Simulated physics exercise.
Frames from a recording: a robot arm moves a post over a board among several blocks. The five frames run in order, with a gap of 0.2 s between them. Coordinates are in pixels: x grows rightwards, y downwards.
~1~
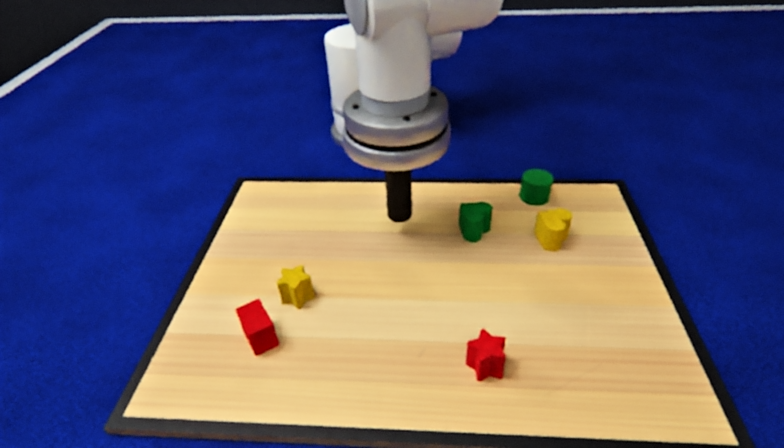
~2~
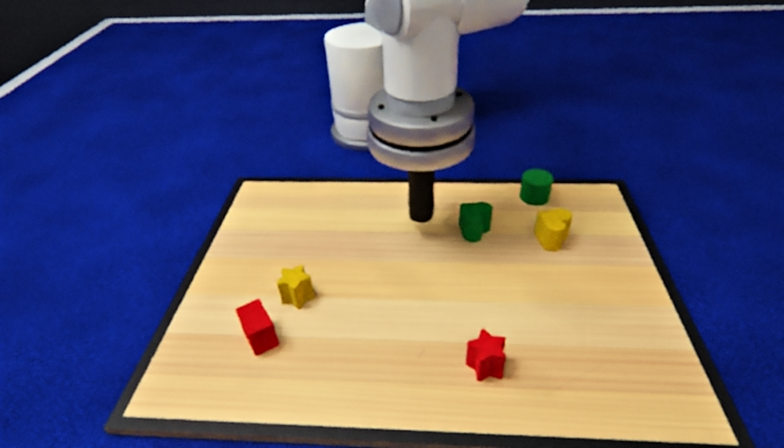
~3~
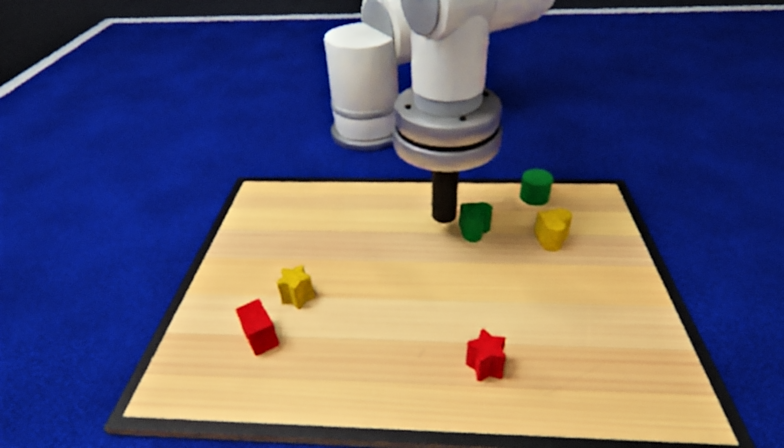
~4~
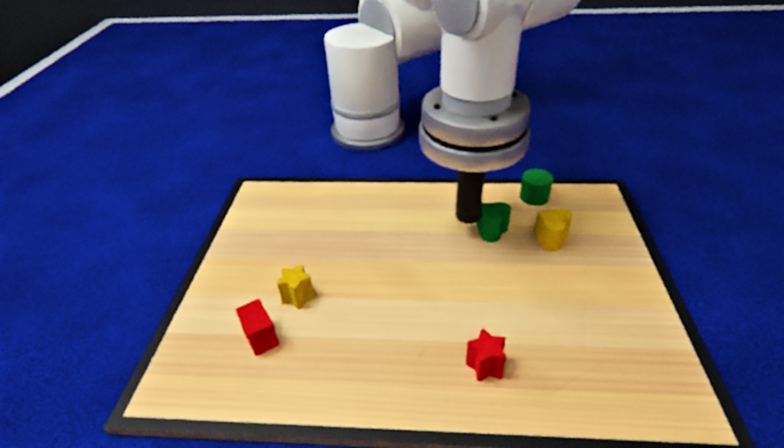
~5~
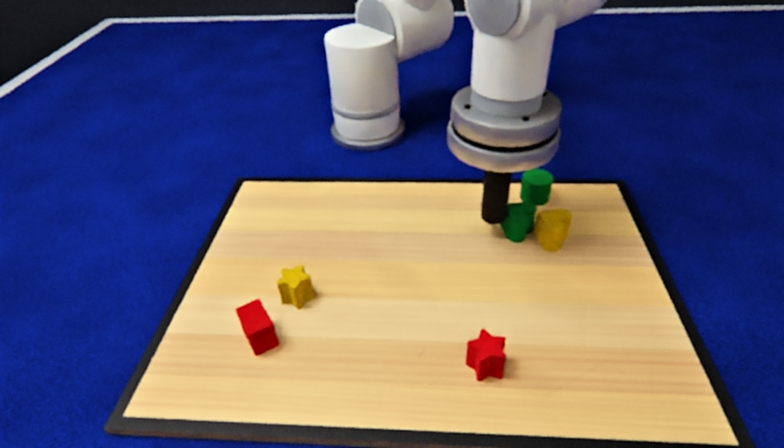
A white robot arm with a black post slides steadily rightward along the far side of a pale wooden board on blue carpet, seen from a fixed, raised front view. A yellow star and red block sit at left, a red star near the front, and two green blocks and a yellow heart-shaped one at far right. The post reaches the nearer green block and pushes it right, close beside the yellow one.
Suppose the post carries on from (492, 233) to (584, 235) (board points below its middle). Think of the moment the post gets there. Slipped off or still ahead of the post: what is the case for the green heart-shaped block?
My guess is it ends up beside or behind the post.
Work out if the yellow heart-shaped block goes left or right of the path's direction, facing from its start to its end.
To the path's right.
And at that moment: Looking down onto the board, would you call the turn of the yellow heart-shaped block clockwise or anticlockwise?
Watching from overhead, you'd notice the yellow heart-shaped block rotating clockwise.
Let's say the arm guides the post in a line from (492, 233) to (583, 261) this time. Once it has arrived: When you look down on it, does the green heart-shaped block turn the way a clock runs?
Final answer: No.
On the path given first. One third of the way, post at (525, 218); green heart-shaped block at (550, 207); yellow heart-shaped block at (575, 220), turned 35° clockwise.
Two thirds of the way, post at (556, 219); green heart-shaped block at (575, 203), turned 20° anticlockwise; yellow heart-shaped block at (595, 222), turned 70° clockwise.
At the end, post at (588, 220); green heart-shaped block at (593, 199), turned 70° anticlockwise; green round block unmoved; yellow heart-shaped block at (622, 226), turned 90° clockwise.
